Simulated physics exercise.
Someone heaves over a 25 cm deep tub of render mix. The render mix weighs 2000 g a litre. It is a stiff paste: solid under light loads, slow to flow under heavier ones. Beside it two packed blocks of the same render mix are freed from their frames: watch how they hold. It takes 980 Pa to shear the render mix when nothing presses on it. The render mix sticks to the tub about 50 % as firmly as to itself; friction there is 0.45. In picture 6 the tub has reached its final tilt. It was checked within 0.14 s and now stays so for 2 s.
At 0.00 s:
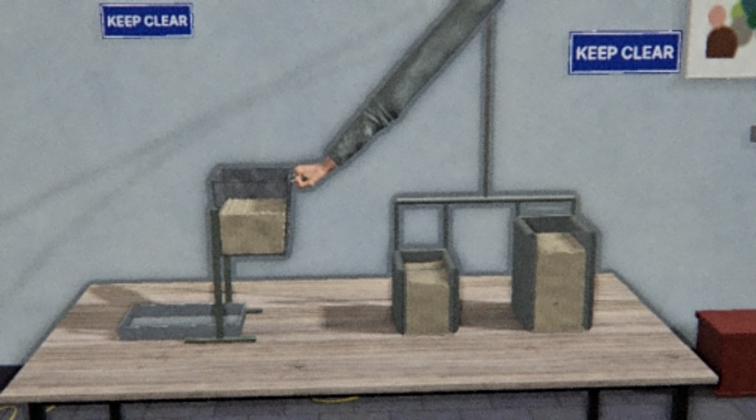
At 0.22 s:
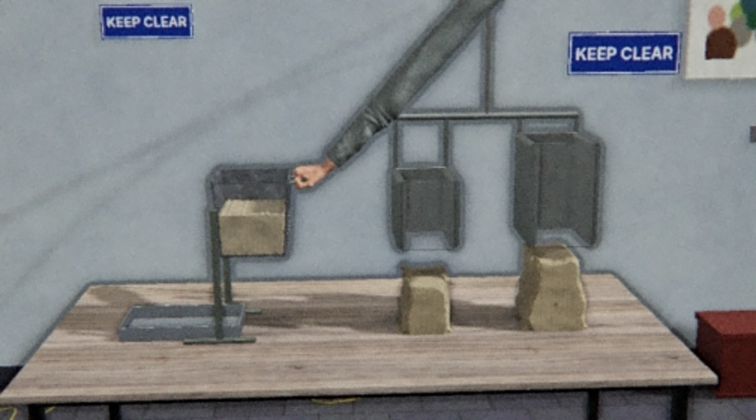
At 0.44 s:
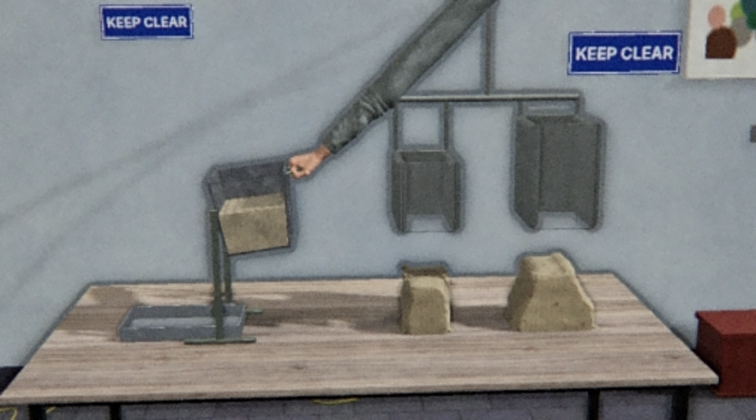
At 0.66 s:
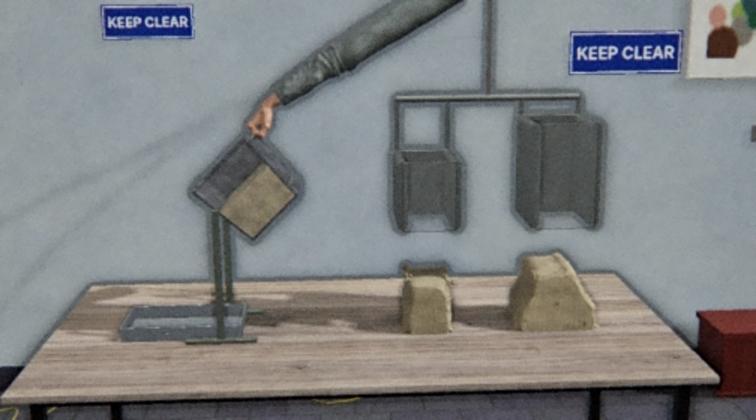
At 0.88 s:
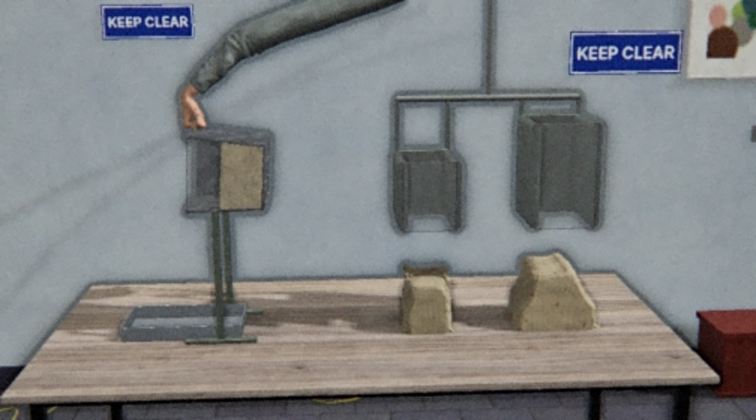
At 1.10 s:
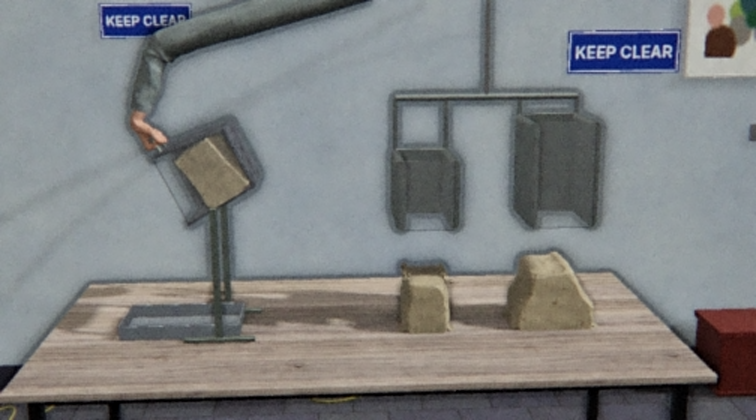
Two moulds lifting off sandy blocks, the taller slumping, then a sleeved arm tilting a tub of mix left past sideways.
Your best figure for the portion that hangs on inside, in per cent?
It comes to some 0 %.
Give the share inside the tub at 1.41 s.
About 14 %.
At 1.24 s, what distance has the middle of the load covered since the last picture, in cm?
About 10 cm.
By 1.24 s, the tub is at 115 degrees and holds 82 %.
By 1.41 s, the tub is at 115 degrees and holds 13 %.
By 1.58 s, the tub is at 115 degrees and holds 0 %.
By 1.75 s, the tub is at 115 degrees and holds 0 %.
By 3.10 s, at the end, the tub is at 115 degrees and holds 0 %.
